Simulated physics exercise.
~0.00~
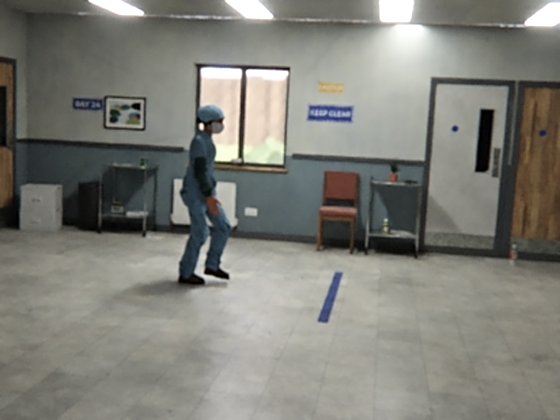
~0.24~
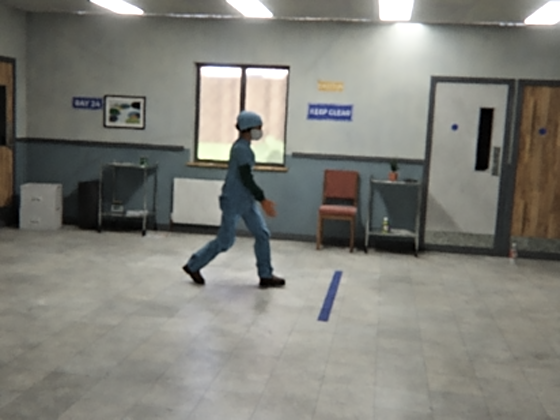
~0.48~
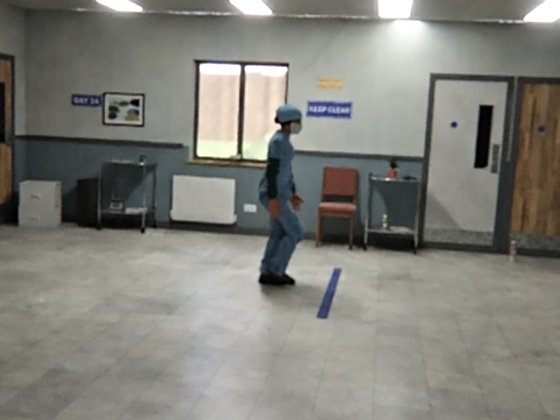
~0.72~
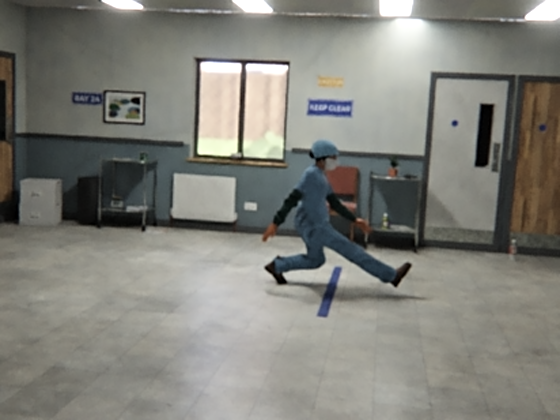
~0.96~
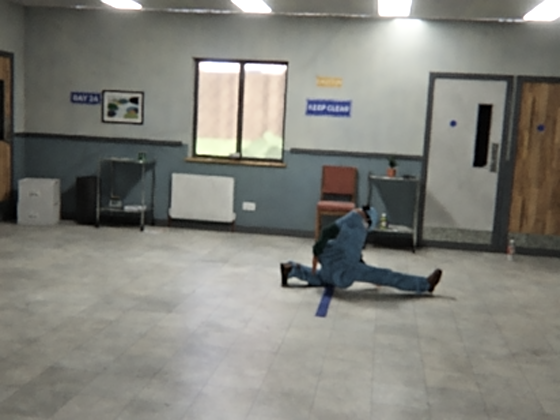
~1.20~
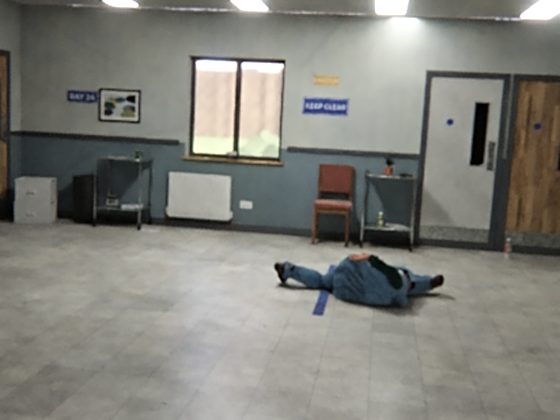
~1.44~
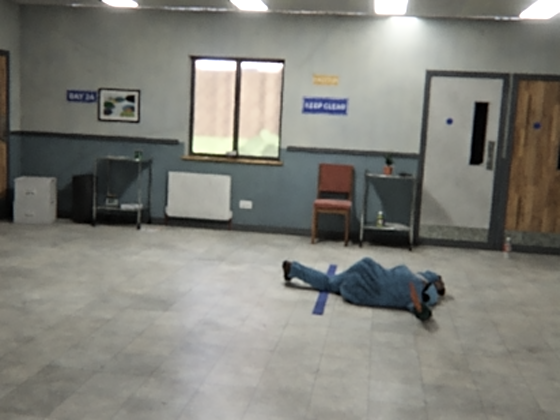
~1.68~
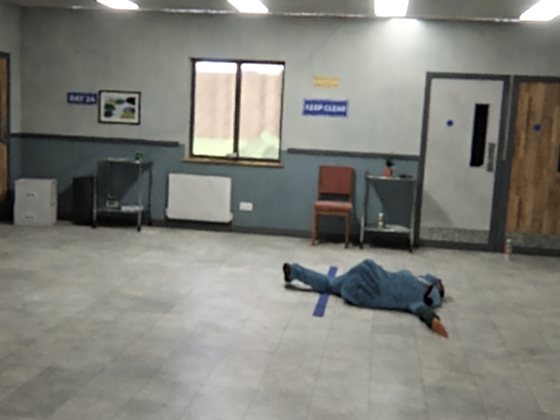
A person in blue scrubs, a cap and a face mask walks steadily from left to right across a grey tiled floor, towards a blue strip, while the hand-held view sways slightly. Just before the strip, the walker's front leg shoots forward over it and the body drops low, arms spread. The hips sink to the floor beyond the strip with the legs stretched wide, and the torso folds down. The walker then rolls out flat and lies still, hips, chest and head past the strip, with the feet trailing back across it.
